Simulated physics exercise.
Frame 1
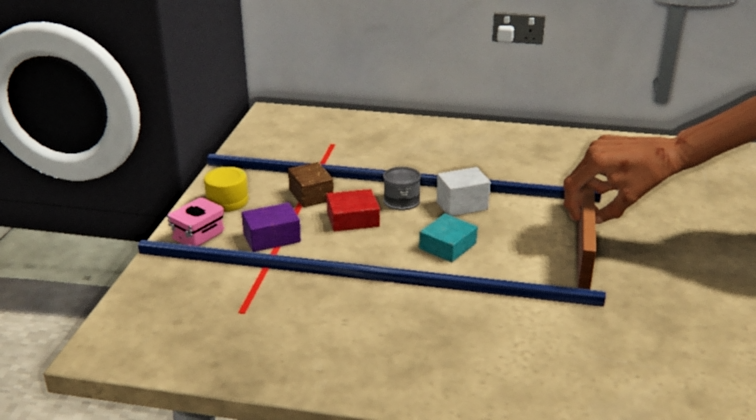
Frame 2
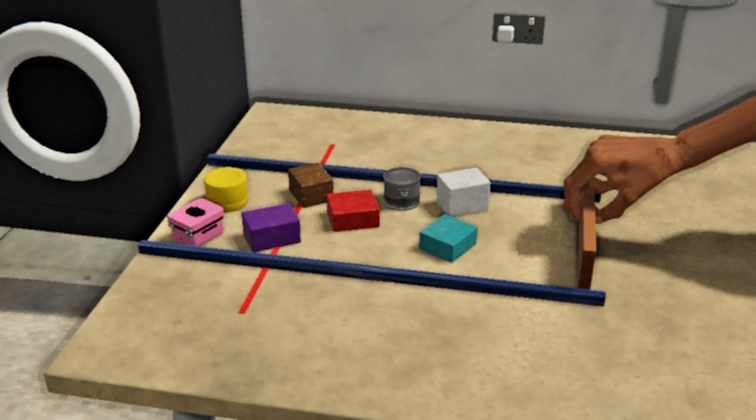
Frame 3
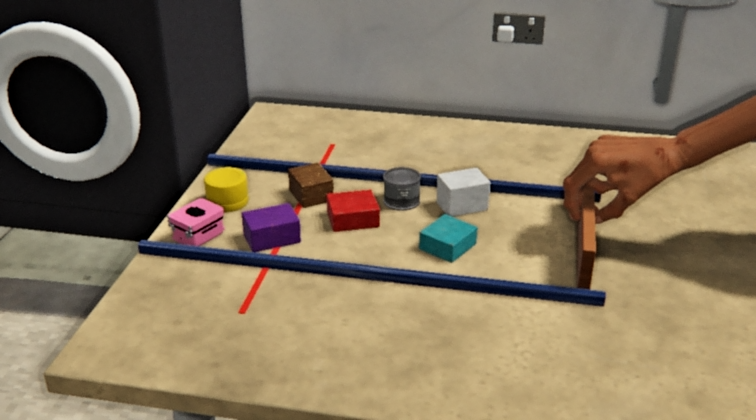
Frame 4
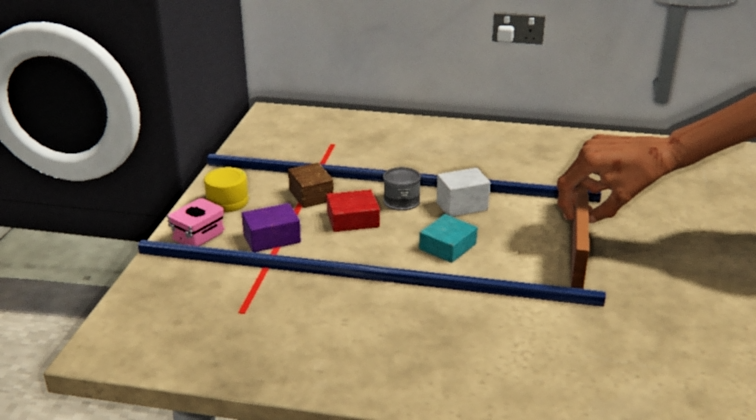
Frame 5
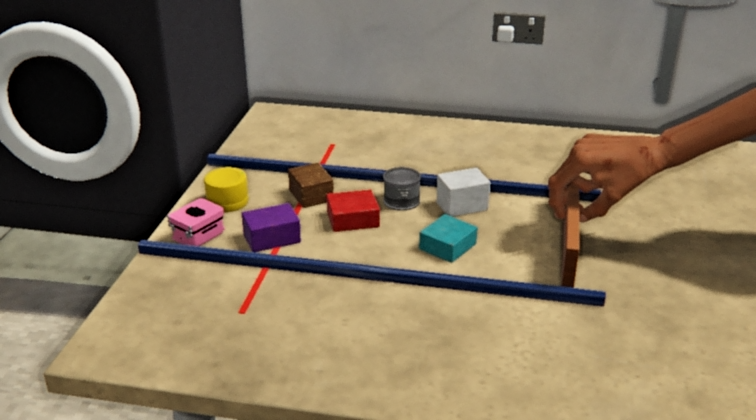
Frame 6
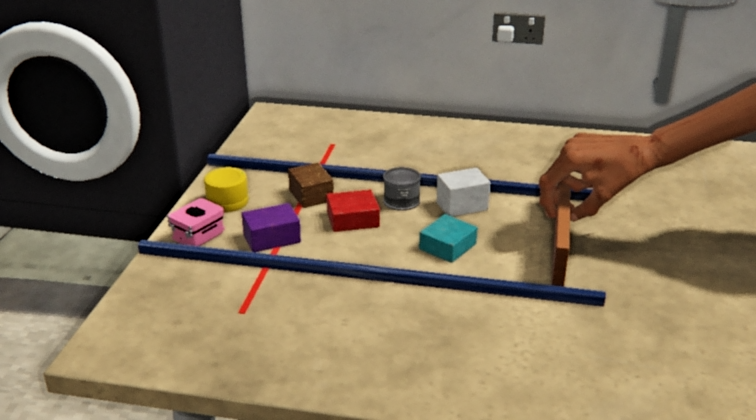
In the video, a hand holds an upright brown board at the right of a tabletop scattered with colourful blocks and round containers between two blue rails, then slides it slightly left while the objects stay still.
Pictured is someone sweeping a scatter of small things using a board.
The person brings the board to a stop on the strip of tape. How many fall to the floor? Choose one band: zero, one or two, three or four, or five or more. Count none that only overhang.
Zero.
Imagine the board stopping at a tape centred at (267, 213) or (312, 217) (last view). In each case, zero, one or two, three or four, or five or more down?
The falls would be 1 or 2; no fall at all.
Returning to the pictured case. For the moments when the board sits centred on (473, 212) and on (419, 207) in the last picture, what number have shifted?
That makes 2 at the first spot and 3 at the second.
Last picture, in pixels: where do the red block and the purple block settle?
The red block finishes at (277, 198); the purple block finishes at (219, 217).
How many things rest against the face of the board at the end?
Count recorded: 3.
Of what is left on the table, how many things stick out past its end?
The total comes out at 0.
Soon after, none off yet; pink case at rest near (198, 225); yellow lid at rest near (227, 190); purple block at rest near (271, 227).
In the end, the number that fall off is zero.
